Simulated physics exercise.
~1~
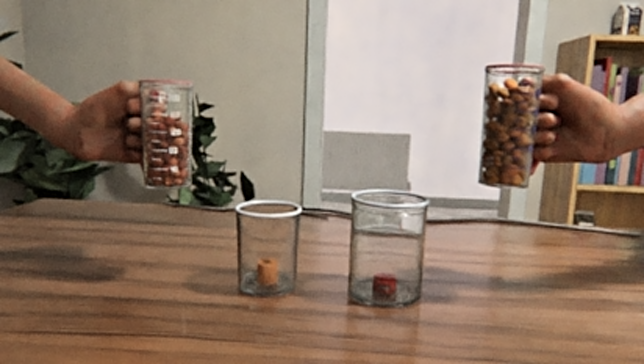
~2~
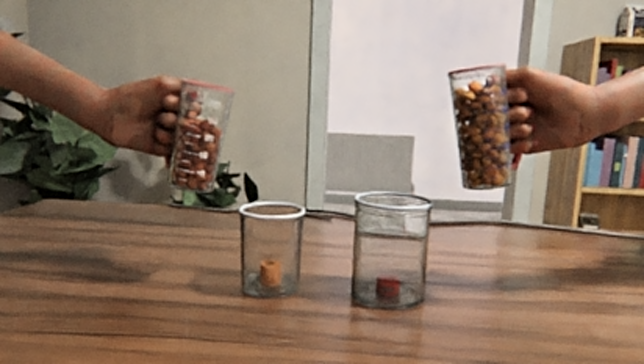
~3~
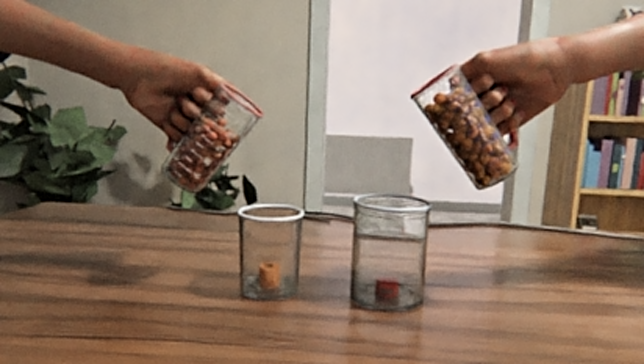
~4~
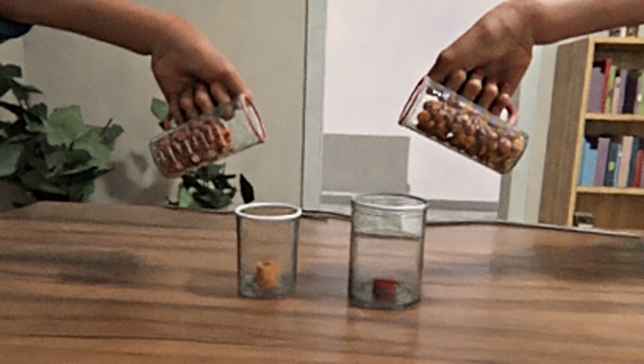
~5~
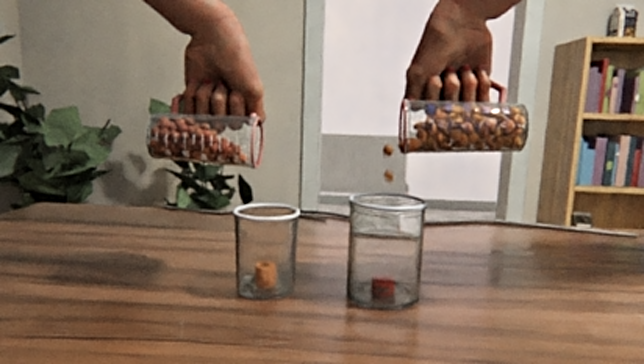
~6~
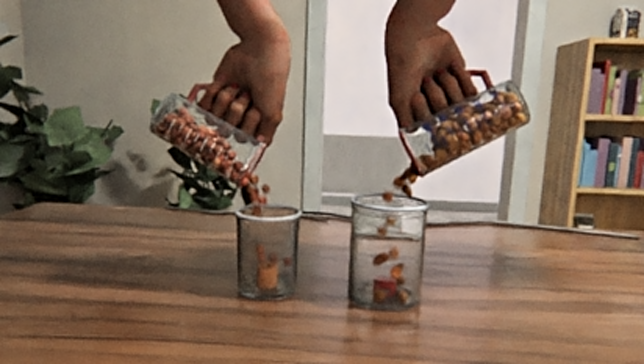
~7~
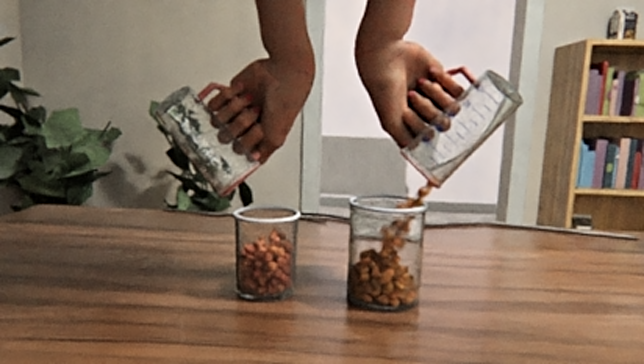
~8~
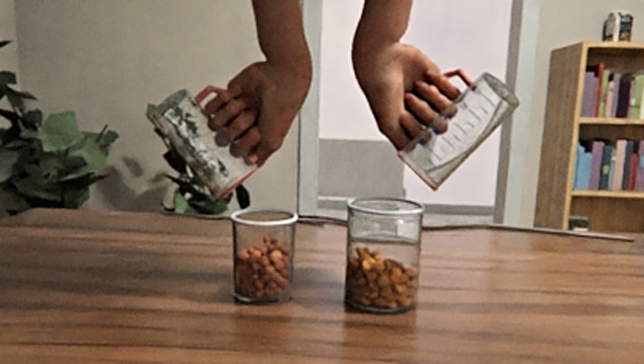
To begin with, two hands hold clear cups filled with small reddish and brownish pieces above a wooden table, where a small glass and a wider jar each hold one little object, orange on the left and red on the right. The hands move inward and tip the cups onto their sides. A few pieces drop from the right cup first, then both cups pour into the containers below. The left cup empties while the last pieces still stream from the right. Finally, both tilted cups are empty, the glass is about two thirds full, the jar about half full, and both objects are buried.
